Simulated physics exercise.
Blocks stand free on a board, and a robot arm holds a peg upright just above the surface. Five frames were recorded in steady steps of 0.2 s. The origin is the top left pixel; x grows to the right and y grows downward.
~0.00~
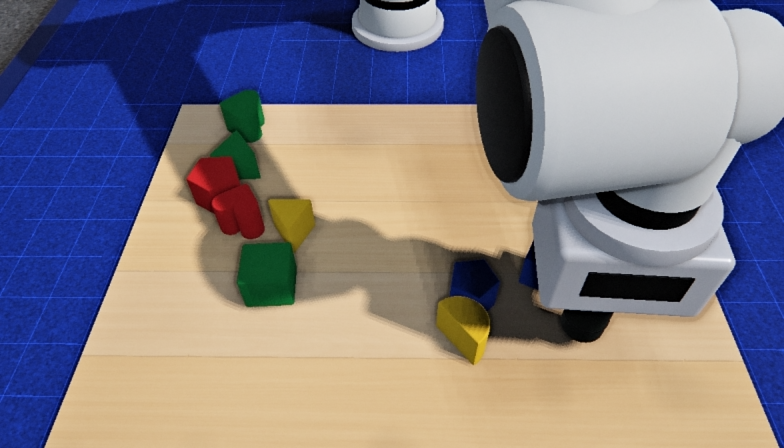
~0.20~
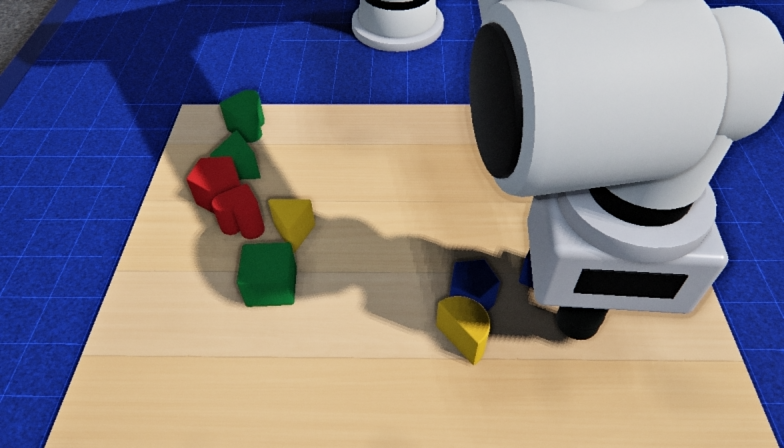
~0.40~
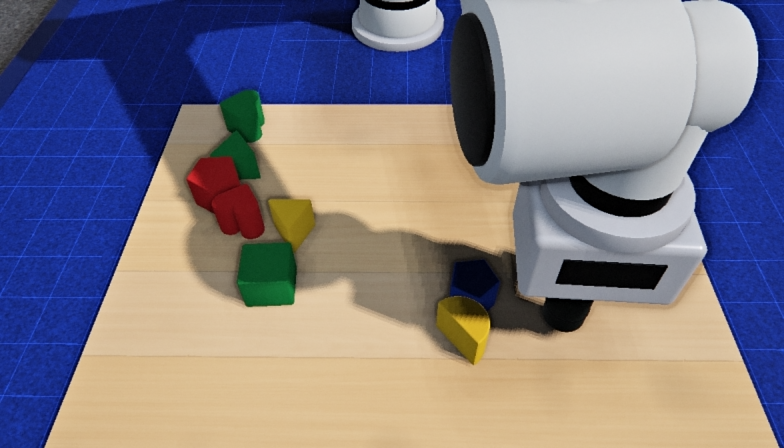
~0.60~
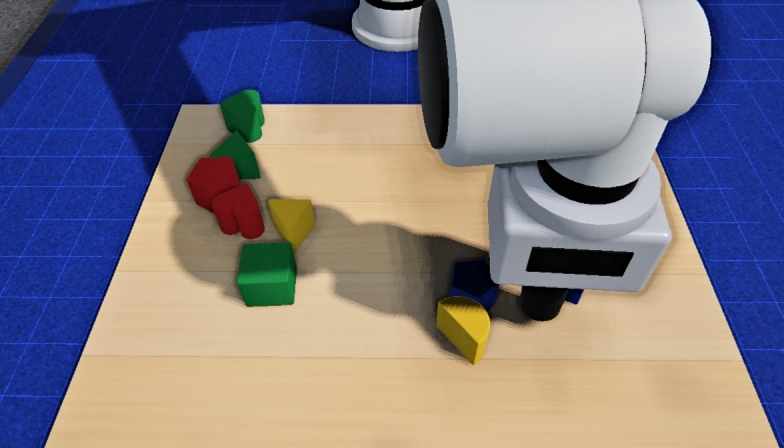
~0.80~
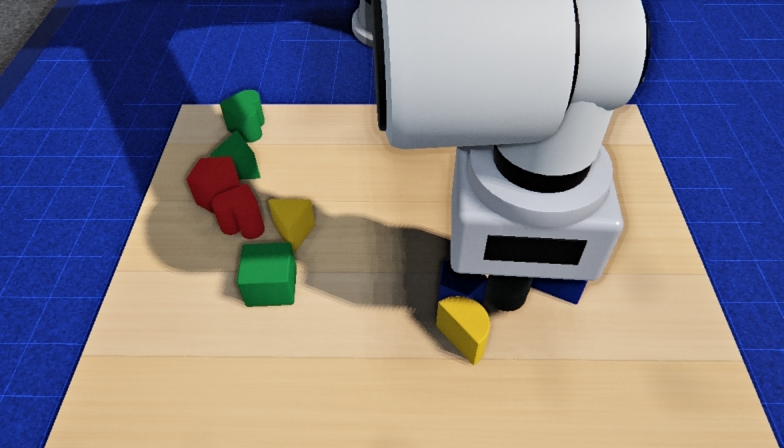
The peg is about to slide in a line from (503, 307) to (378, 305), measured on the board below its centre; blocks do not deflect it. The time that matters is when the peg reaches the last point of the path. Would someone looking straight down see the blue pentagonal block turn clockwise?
Short answer: Yes.
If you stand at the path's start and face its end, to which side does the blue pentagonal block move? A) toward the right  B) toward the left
My pick is A.
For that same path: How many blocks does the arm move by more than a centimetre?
It displaces one.
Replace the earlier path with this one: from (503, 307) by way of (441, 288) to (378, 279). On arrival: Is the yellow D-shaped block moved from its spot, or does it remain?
Well, the yellow D-shaped block holds its place.
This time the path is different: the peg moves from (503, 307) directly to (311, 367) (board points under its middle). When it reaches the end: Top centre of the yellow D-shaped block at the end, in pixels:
For the centre of its top, I'd go with (432, 345).
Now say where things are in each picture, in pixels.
Lower end of the peg at (581, 325), tops of blocks, blue pentagonal block at (474, 277), yellow D-shaped block at (468, 315), blue oblong hidden, in the first frame.
Peg at (577, 323), blocks as before, in the second frame.
Peg at (563, 315), blocks as before, in the third frame.
Peg at (539, 305), blocks as before, in the fourth frame.
Peg at (506, 296), blue pentagonal block at (462, 274), yellow D-shaped block at (468, 315), blue oblong hidden, in the fifth frame.
What follows on the original path. One third of the way, peg at (462, 294); blue pentagonal block at (419, 269), turned 10° clockwise; yellow D-shaped block at (464, 317), turned 15° anticlockwise.
Two thirds of the way, peg at (419, 294); blue pentagonal block at (385, 258), turned 45° clockwise; yellow D-shaped block at (463, 317), turned 15° anticlockwise.
At the end, peg at (377, 294); blue pentagonal block at (364, 249), turned 105° clockwise; yellow D-shaped block at (463, 317), turned 15° anticlockwise; blue oblong not moved.
